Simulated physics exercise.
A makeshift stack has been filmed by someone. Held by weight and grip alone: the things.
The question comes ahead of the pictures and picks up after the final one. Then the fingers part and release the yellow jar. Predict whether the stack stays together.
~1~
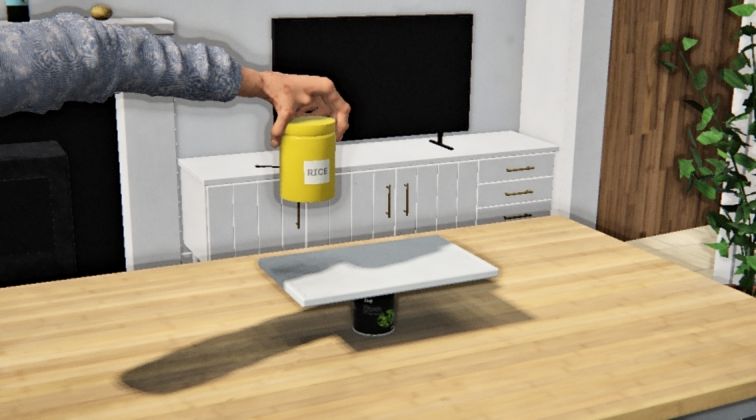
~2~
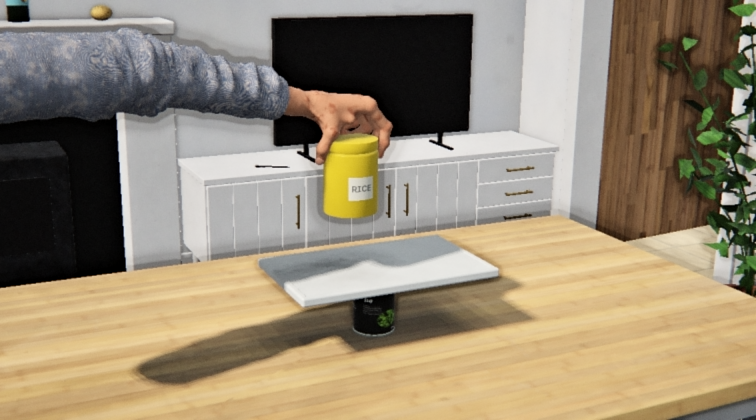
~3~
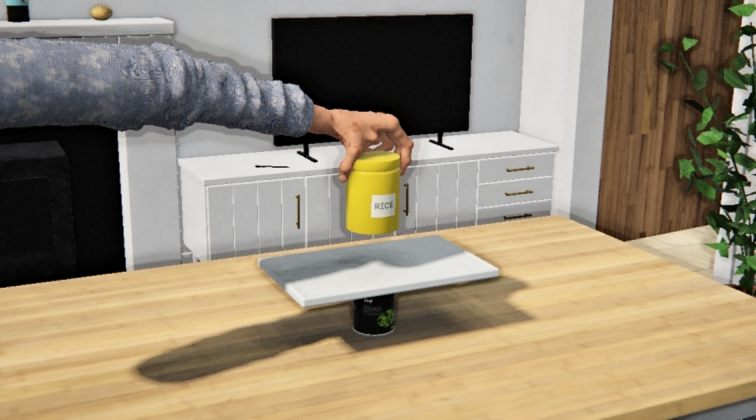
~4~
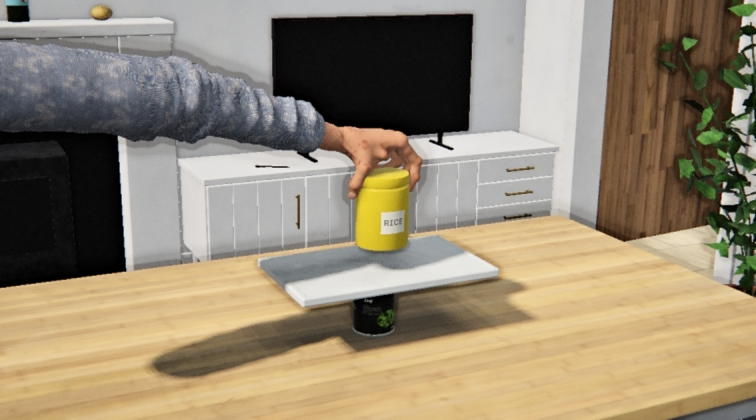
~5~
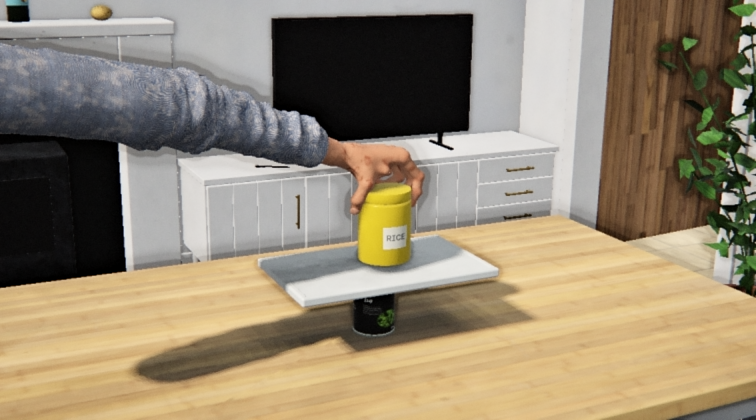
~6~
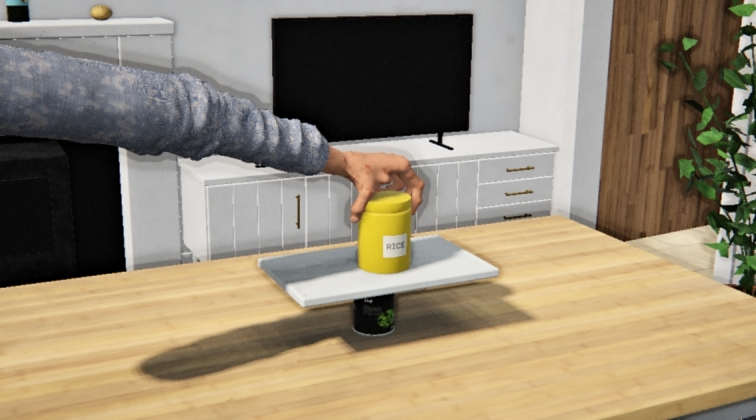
Survives.
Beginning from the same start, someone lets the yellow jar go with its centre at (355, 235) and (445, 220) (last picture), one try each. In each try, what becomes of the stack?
It stays steady first and tips over second.
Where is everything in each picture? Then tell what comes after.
The first picture shows still above its spot; yellow jar (308, 159); white lid (377, 268).
The second picture shows still above its spot; yellow jar (351, 175); white lid (377, 268).
The third picture shows still above its spot; yellow jar (373, 192); white lid (377, 268).
The fourth picture shows still above its spot; yellow jar (382, 208); white lid (377, 268).
The fifth picture shows still above its spot; yellow jar (385, 223); white lid (377, 268).
The sixth picture shows set down, still held; yellow jar (385, 232); white lid (377, 268).
Then, 0.20 s after the last picture, nothing has stirred.
Then, 0.40 s after the last picture, yellow jar resting near (385, 232).
At rest, all 3 in place. Seen from the same camera at the end, yellow jar near (385, 232). The stack keeps its balance.
